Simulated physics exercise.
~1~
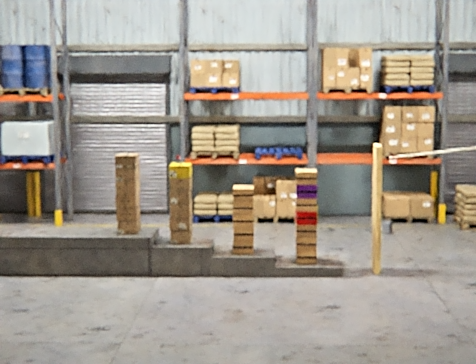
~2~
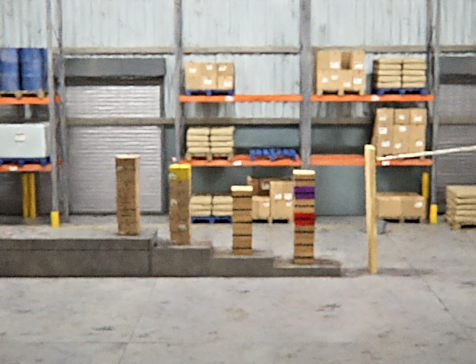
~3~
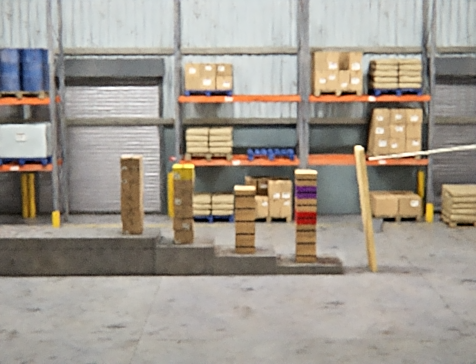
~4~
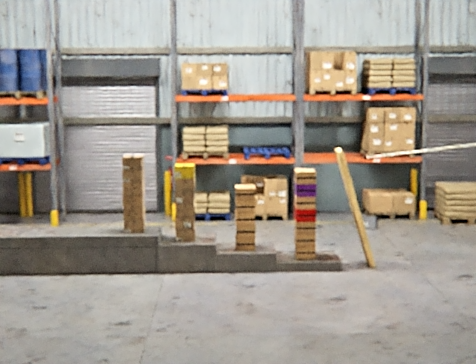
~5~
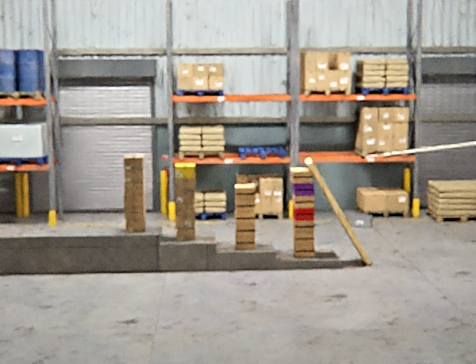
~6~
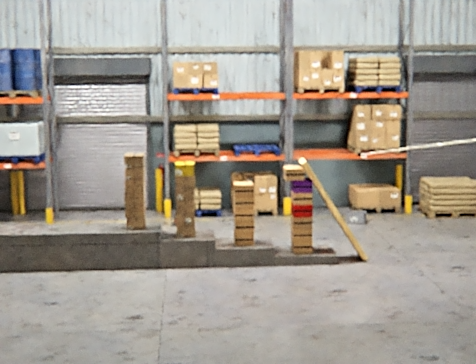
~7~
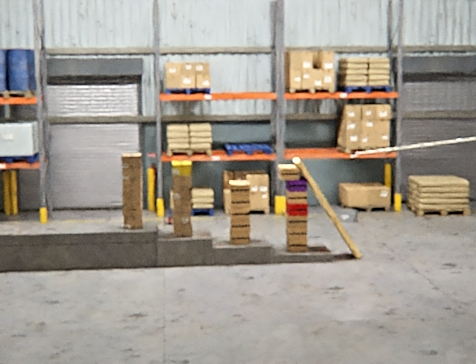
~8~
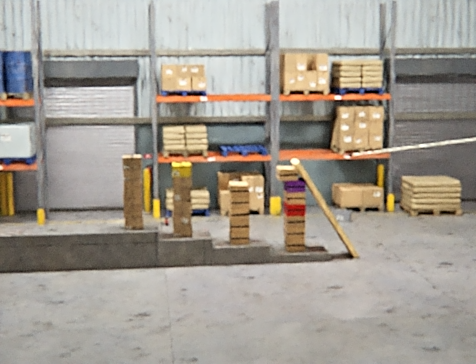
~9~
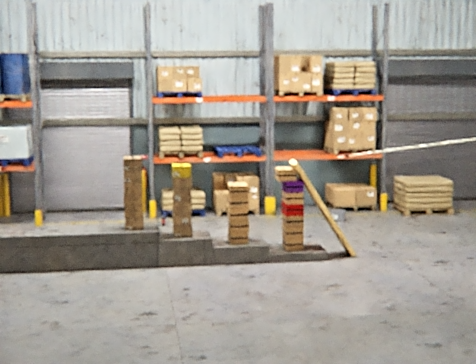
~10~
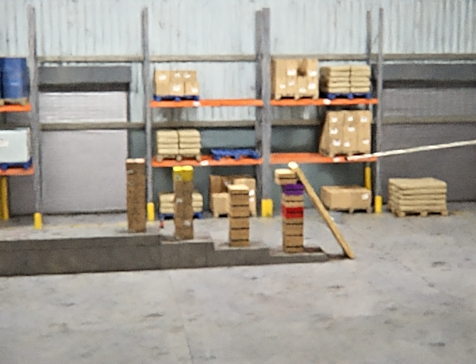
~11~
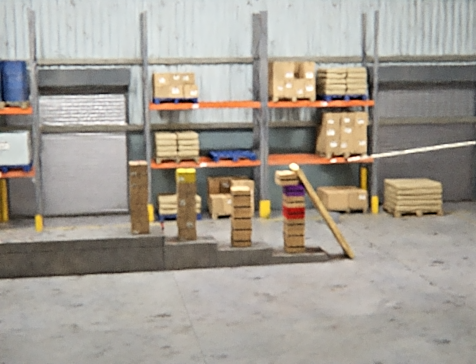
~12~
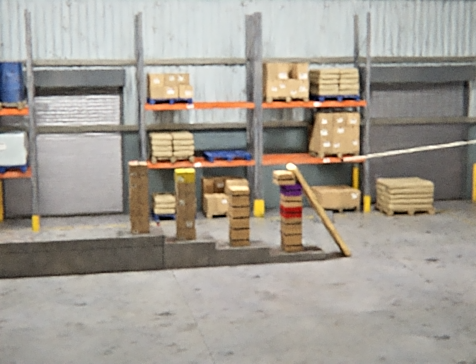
At the start, four separate piles of cartons stand on rising steps in a warehouse, with an upright board at the right end and a pale pole reaching toward its top from the right. As the view drifts slightly sideways, the board begins to lean left under a push near its top. It tips away from the pole and comes to rest against the top of the nearest pile, where a carton is slightly disturbed. The board stays propped at a slant, and all the piles remain standing, with the red, purple and yellow cartons still in place.
